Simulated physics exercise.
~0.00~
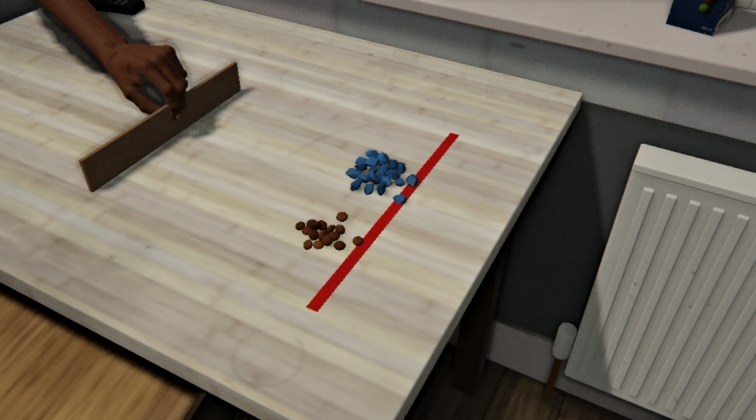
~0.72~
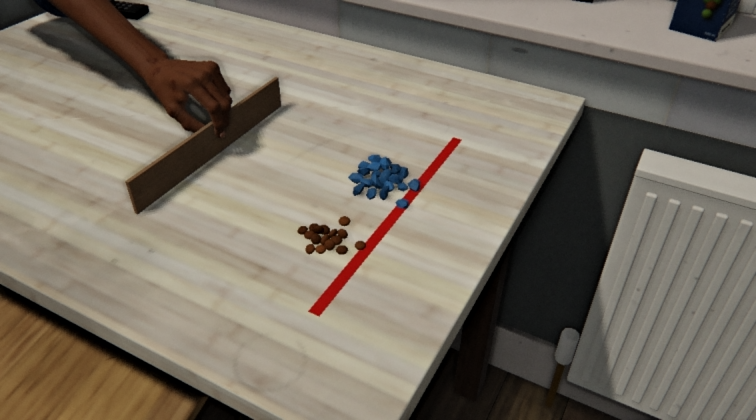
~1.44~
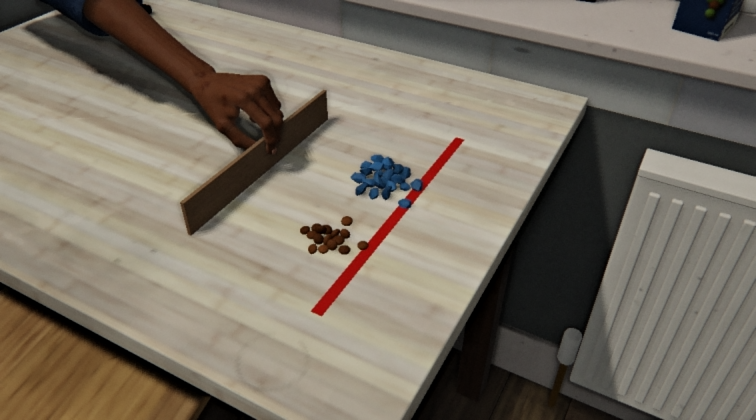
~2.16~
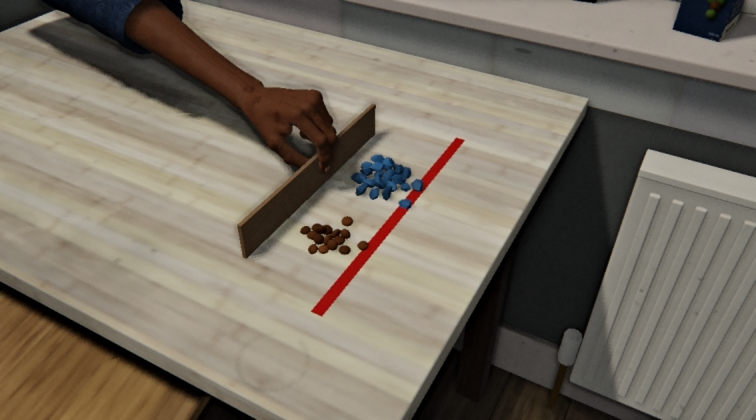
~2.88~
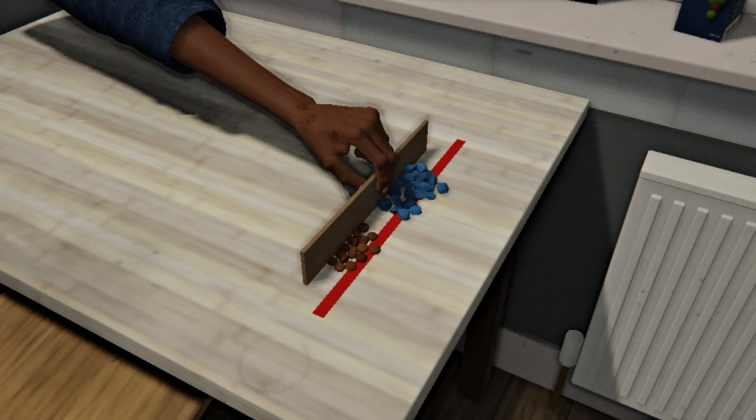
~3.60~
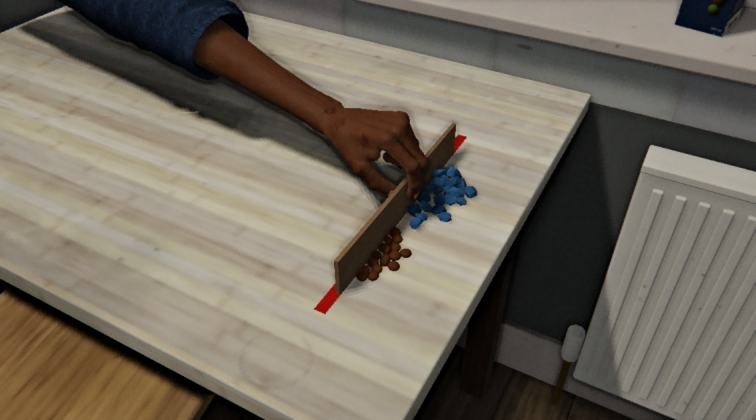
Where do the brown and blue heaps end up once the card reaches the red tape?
Both heaps are still on the table, just past the red tape on the right side of the card, and neither has been pushed off the edge.
